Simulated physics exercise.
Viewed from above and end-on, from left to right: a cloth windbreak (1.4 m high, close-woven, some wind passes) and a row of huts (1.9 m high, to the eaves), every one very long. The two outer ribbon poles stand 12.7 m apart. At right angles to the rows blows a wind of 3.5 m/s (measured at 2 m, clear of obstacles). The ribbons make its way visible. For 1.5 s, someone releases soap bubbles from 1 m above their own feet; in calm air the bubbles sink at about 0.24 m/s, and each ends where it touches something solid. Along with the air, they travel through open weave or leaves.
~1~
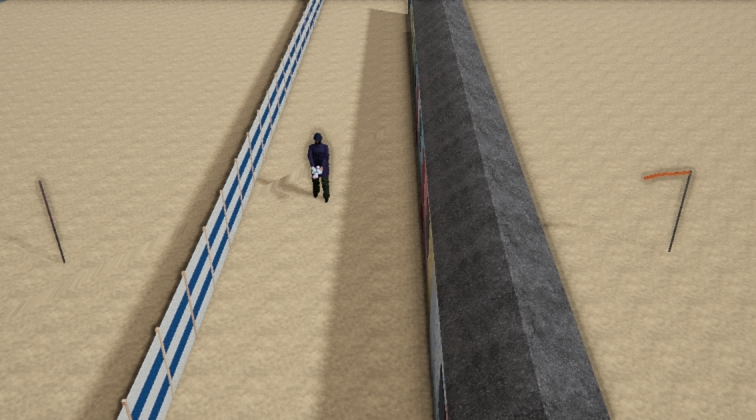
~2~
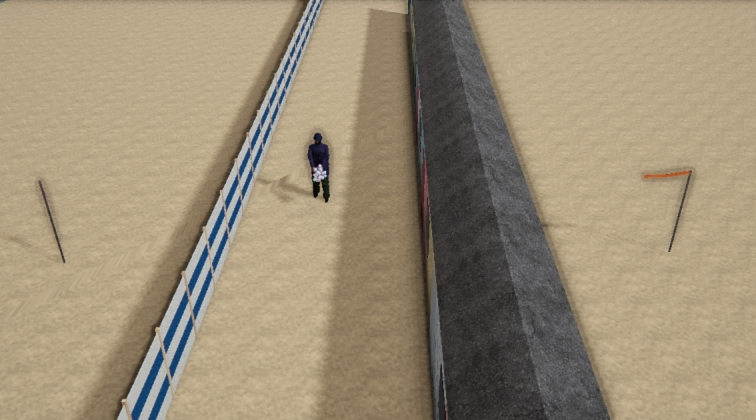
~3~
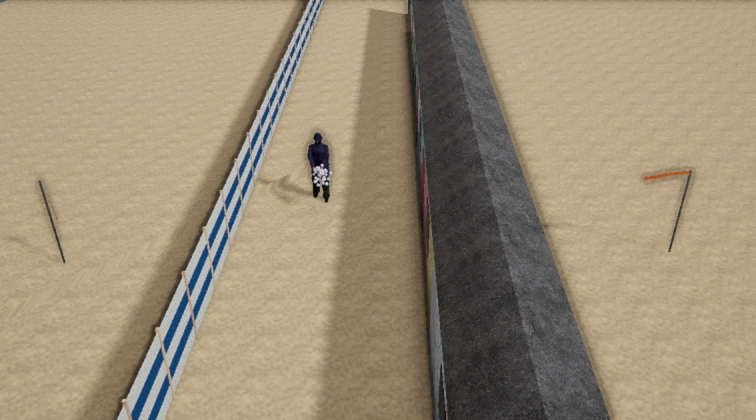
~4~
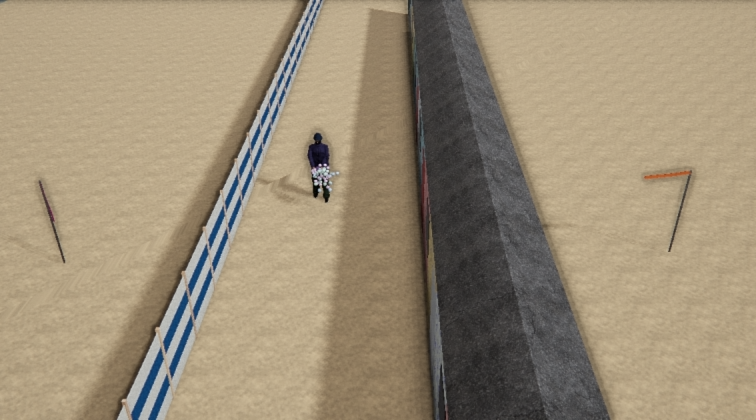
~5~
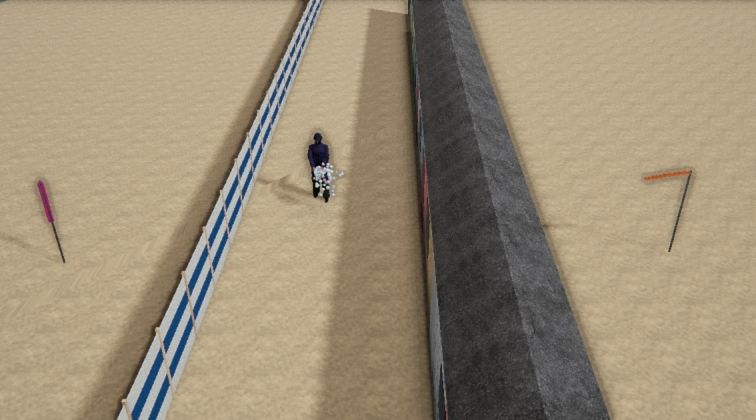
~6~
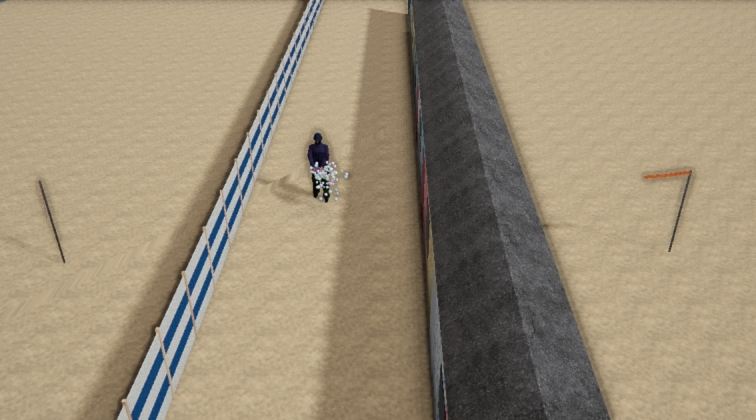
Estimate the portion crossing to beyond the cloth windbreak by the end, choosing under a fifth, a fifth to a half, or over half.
My estimate is under a fifth.
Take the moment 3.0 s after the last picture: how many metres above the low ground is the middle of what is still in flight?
About 0.6 m.
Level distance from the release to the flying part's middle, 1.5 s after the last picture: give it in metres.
About 0.5 m.
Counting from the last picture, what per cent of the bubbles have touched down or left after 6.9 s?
Estimate: Around 60 %.
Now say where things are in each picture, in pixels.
The first frame shows the bubbles in the air span x = 315 to 320 around y = 175.
The second frame shows the right ribbon ends at (644, 177), leaning 80 degrees to the left and the bubbles in the air span x = 315 to 325 around y = 175.
The third frame shows the bubbles in the air span x = 315 to 330 around y = 175 and the top of the cloth windbreak crosses (238, 156).
The fourth frame shows the right ribbon ends at (644, 178), leaning 80 degrees to the left and the bubbles in the air span x = 315 to 330 around y = 175.
The fifth frame shows the left ribbon ends at (52, 222), hanging almost straight and the bubbles in the air span x = 315 to 335 around y = 175.
The sixth frame shows the right ribbon ends at (644, 177), leaning 80 degrees to the left, the bubbles in the air span x = 315 to 340 around y = 175 and the top of the row of huts crosses (469, 108).
Then, 1.5 s after the last picture, 98 % is in the air or yet to come; 0 % is beyond the cloth windbreak; the middle of what still flies is 0.7 m above the low ground, near (337, 184).
Then, 3.0 s after the last picture, 82 % is in the air or yet to come; 0 % is beyond the cloth windbreak; the middle of what still flies is 0.6 m above the low ground, near (351, 189).
Then, 6.9 s after the last picture, 38 % is in the air or yet to come; 2 % is beyond the cloth windbreak; the middle of what still flies is 0.8 m above the low ground, near (378, 179).
Then, 19.0 s after the last picture, 8 % is in the air or yet to come; 7 % is beyond the cloth windbreak.
Then, 44.0 s after the last picture, 0 % is in the air or yet to come; 7 % is beyond the cloth windbreak.
